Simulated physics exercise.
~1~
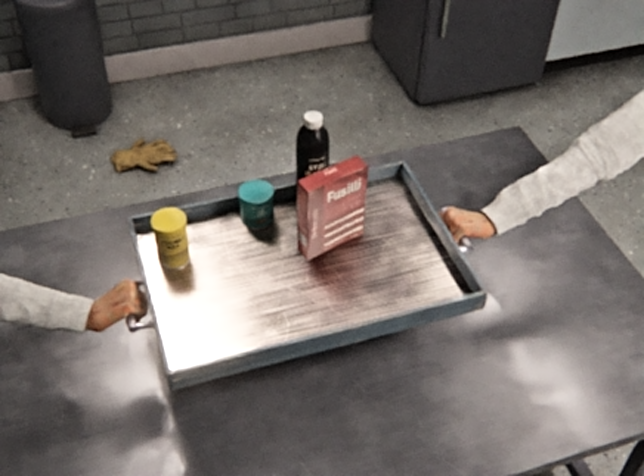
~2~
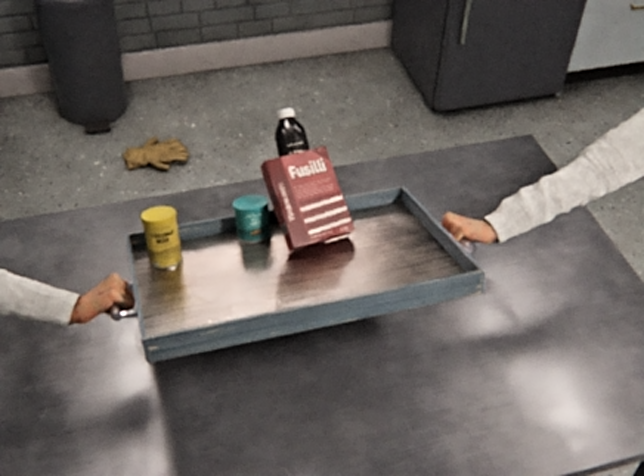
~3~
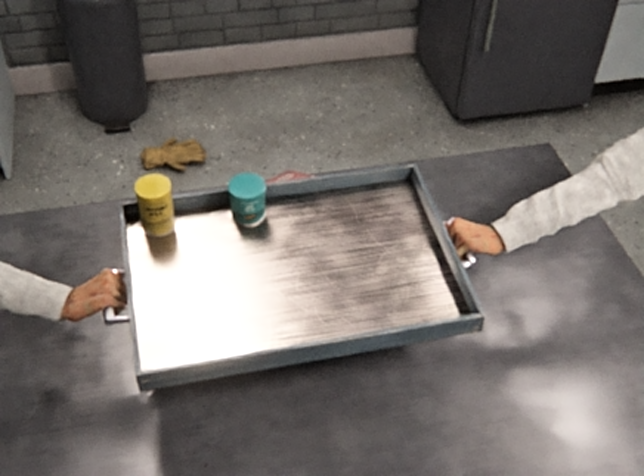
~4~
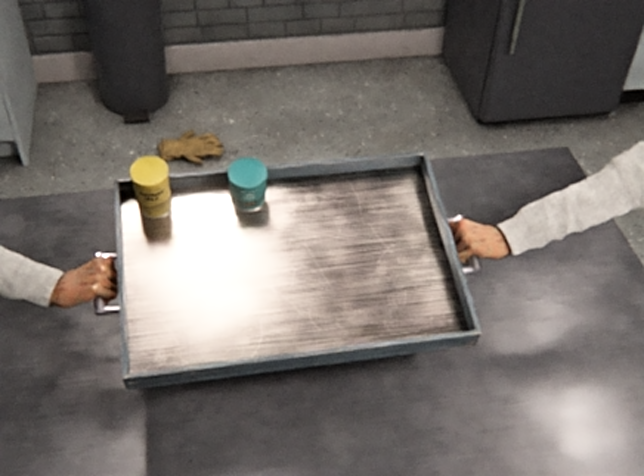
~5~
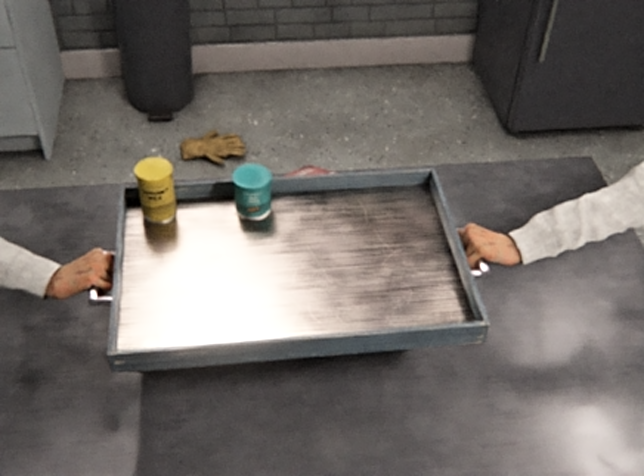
To begin with, two hands hold a rimmed metal tray above a dark table, carrying a yellow tin, a turquoise tin, a red Fusilli packet and a black bottle. The hands tip the far edge down, and the packet and bottle lean away toward that side. Both go over the far rim, leaving only the two tins, which have shifted toward the far edge. The tray swings back through level and tilts the other way, its near edge dipping, before easing back. At the end, the yellow and turquoise tins still stand near the far rim, with a bit of red visible beyond it.
